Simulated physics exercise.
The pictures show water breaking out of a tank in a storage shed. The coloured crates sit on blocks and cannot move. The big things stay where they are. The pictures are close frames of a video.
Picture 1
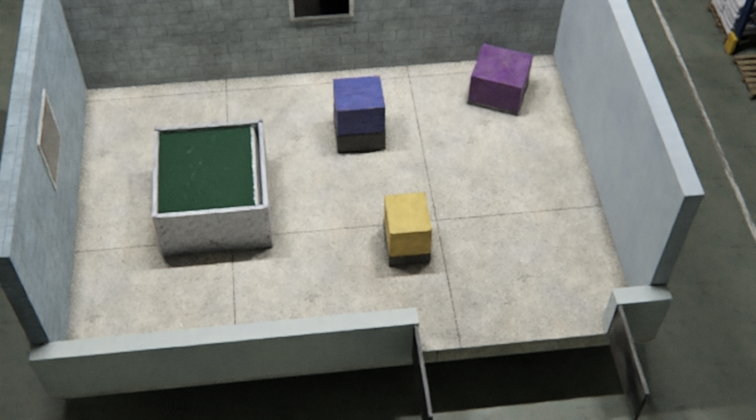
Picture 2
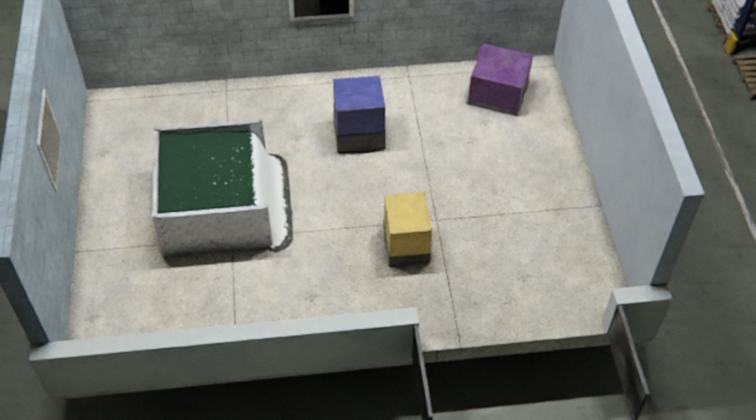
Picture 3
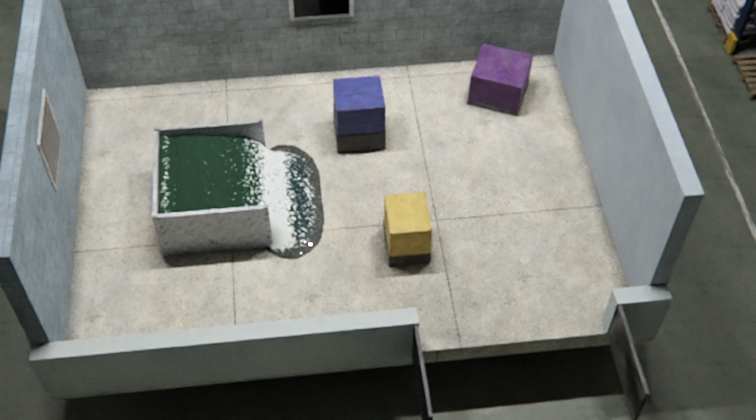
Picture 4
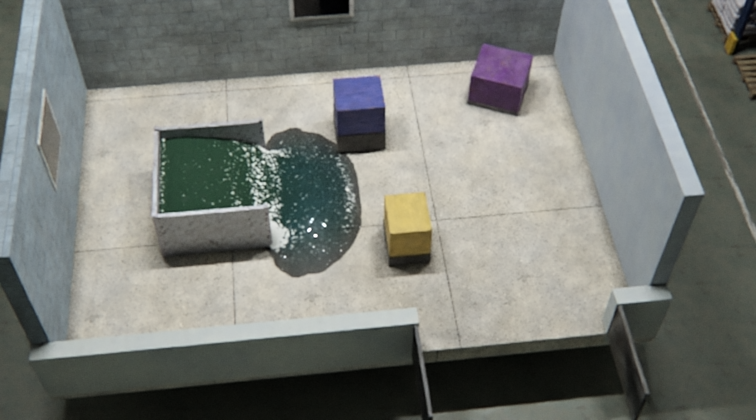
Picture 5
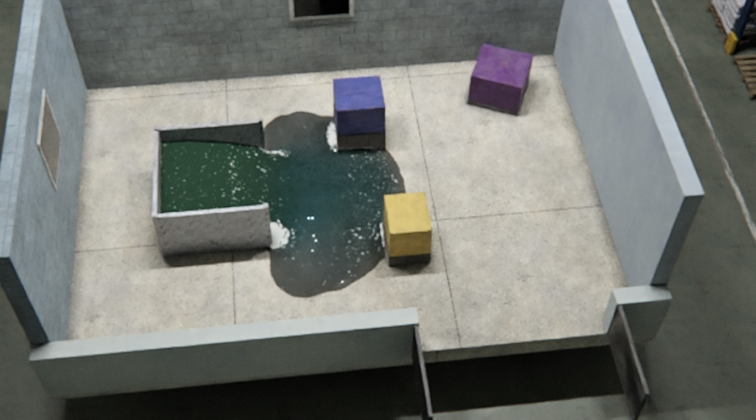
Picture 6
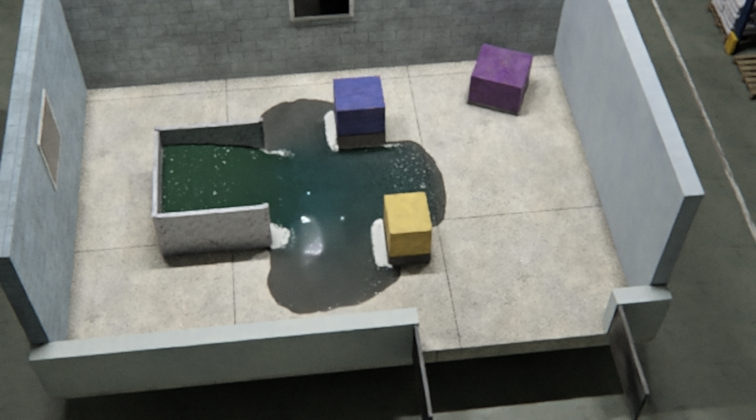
Green water bursting from the right side of an open tank, spreading across the pale floor and around blue and yellow blocks.
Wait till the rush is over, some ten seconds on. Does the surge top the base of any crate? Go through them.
One by one: The purple crate is wetted; the blue crate escapes dry; the yellow crate is wetted.
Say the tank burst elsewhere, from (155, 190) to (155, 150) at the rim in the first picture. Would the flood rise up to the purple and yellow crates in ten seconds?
In short: The purple one is wetted, the yellow one stays dry.
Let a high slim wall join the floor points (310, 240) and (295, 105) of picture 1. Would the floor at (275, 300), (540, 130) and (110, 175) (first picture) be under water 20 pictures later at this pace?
In that order: Wet, clear, awash.
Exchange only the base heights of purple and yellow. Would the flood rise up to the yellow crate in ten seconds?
In short: The yellow crate ends up wet.
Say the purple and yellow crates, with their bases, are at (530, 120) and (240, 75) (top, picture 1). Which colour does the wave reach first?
That is the one in blue.
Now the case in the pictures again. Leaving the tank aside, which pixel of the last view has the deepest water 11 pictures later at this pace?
At about (578, 167).
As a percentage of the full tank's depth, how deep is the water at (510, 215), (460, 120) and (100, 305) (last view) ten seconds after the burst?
In that order: 6, 4 and 2 per cent.
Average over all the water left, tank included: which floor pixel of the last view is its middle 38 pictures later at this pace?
I would point to (406, 186).
A moment on, water covers 40 % of the floor; the purple crate water round its plinth, the blue crate water round its plinth, the yellow crate water round its plinth.
Next, water covers 50 % of the floor; the purple crate water round its plinth, the blue crate water round its plinth, the yellow crate water round its plinth.
Then, water covers 70 % of the floor; the purple crate water round its plinth, the blue crate water round its plinth, the yellow crate water round its plinth.
Later, water covers 85 % of the floor; the purple crate water round its plinth, the blue crate water round its plinth, the yellow crate water round its plinth.
In the end, water covers 100 % of the floor; the purple crate was topped, the blue crate stayed above the water, the yellow crate was topped.
